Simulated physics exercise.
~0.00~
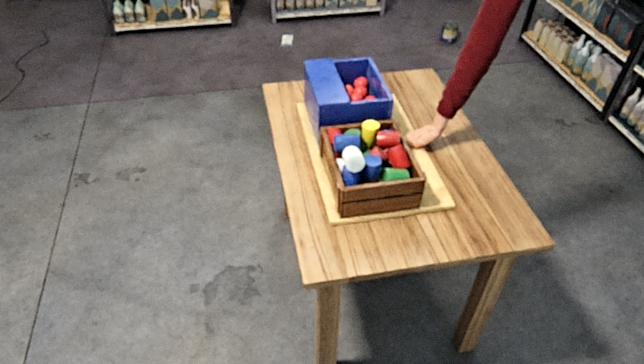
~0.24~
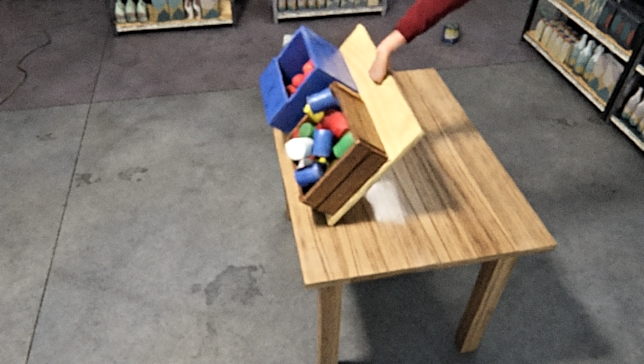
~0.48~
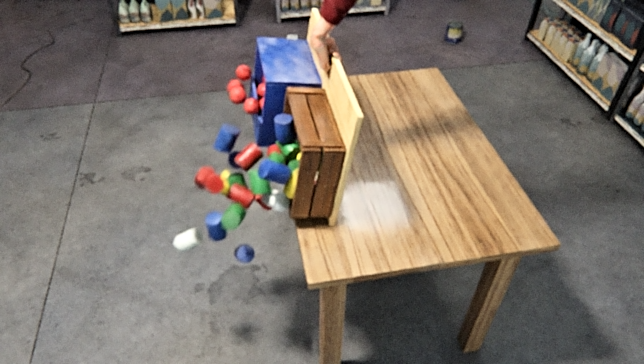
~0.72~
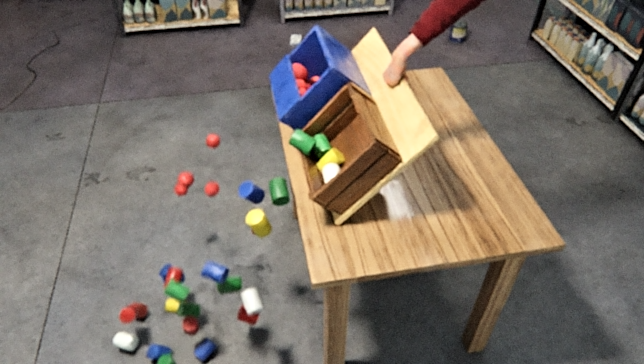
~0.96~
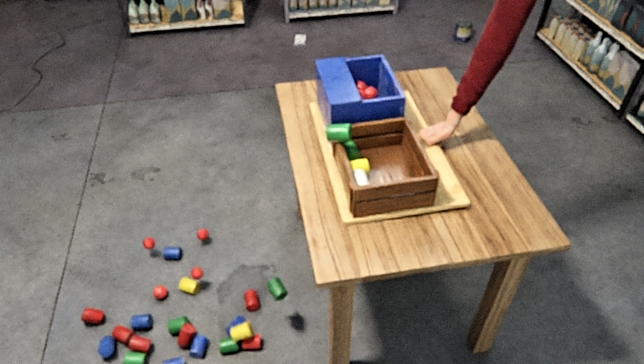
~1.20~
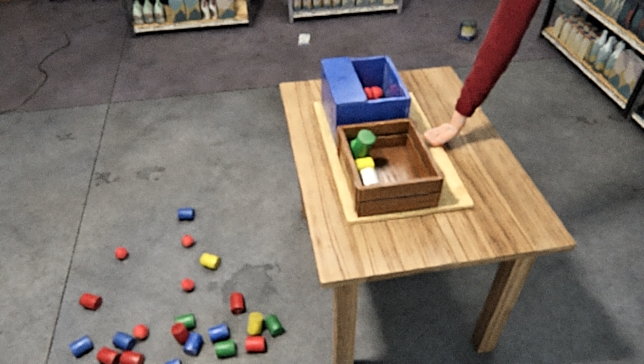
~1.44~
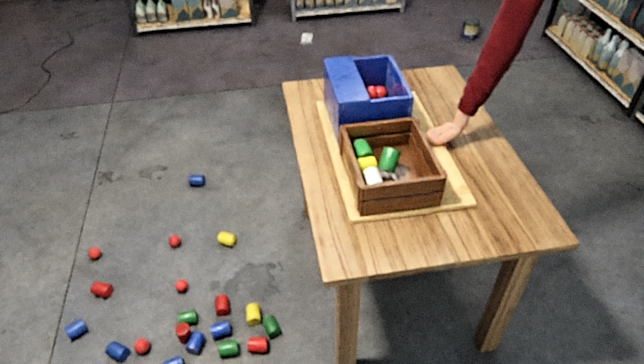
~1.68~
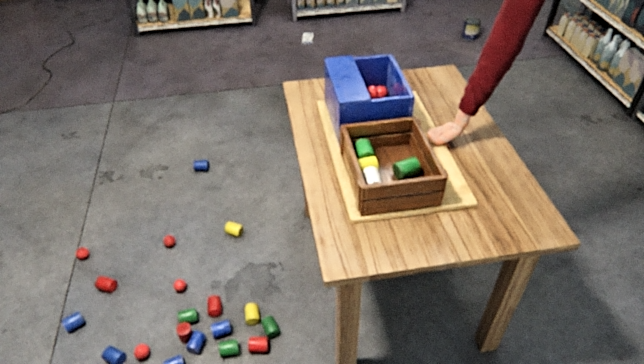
A plywood board carrying a wooden box of colourful little jars and a partly covered blue box of small red tomatoes lies on a table, a red-sleeved arm at its right edge. The hand lifts that edge and rocks the board steeply to the left. Jars pour from the wooden box, and a few tomatoes drop from the blue one, all falling past the table's edge. The hand then lowers the board flat again as the fallen goods scatter and roll across the grey floor. Finally they lie still, with only a few jars left in the wooden box and some tomatoes visible in the blue one.
